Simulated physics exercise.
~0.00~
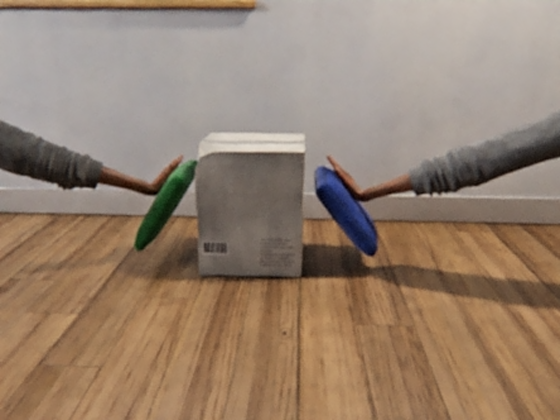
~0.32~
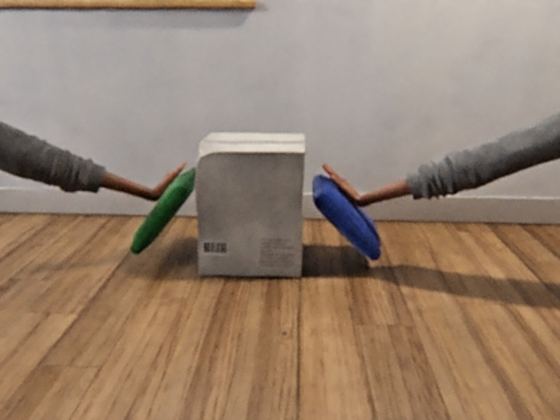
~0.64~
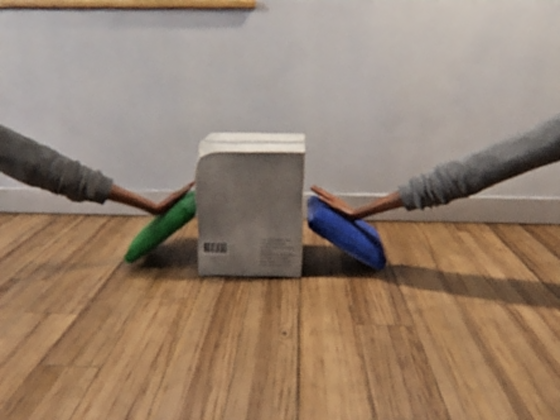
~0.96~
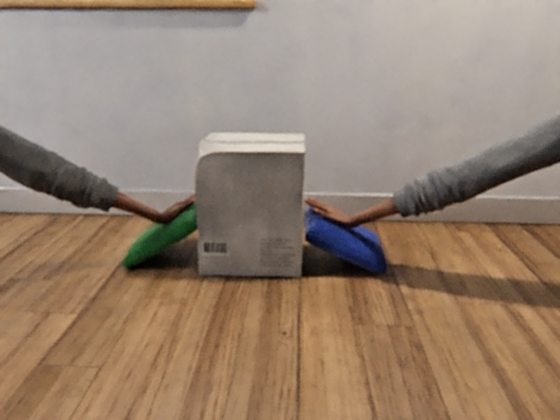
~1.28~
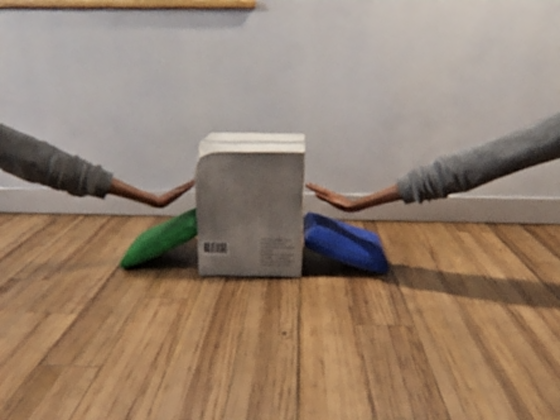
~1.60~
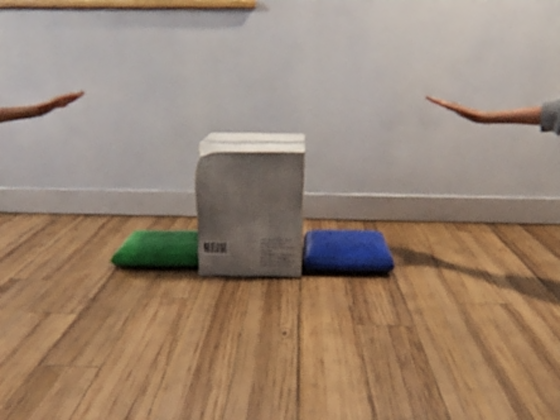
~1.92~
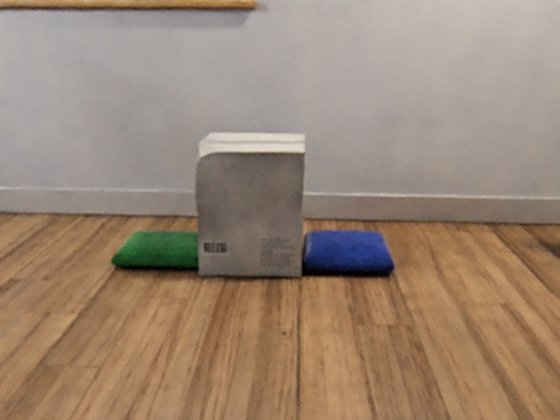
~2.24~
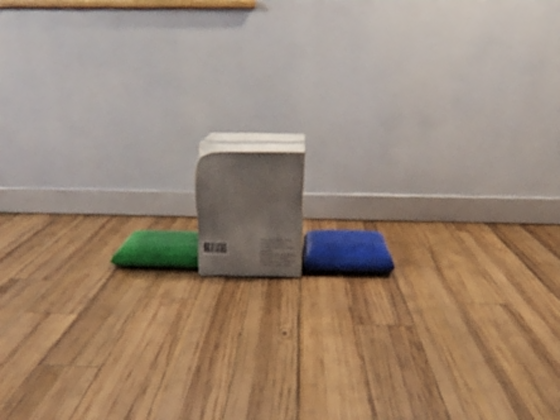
A green soft bag and a blue soft bag are held tilted by two hands in grey sleeves, the green to the left and the blue to the right of an upright white box. The box stands on a wooden floor before a pale wall, seen from the front by a still camera. The hands lower as both bags tilt further and slide down beside the box. The hands then let go and draw back while the bags still slope against its sides. Both bags slump flat, the hands leave, and they lie still on either side of the unmoved box.
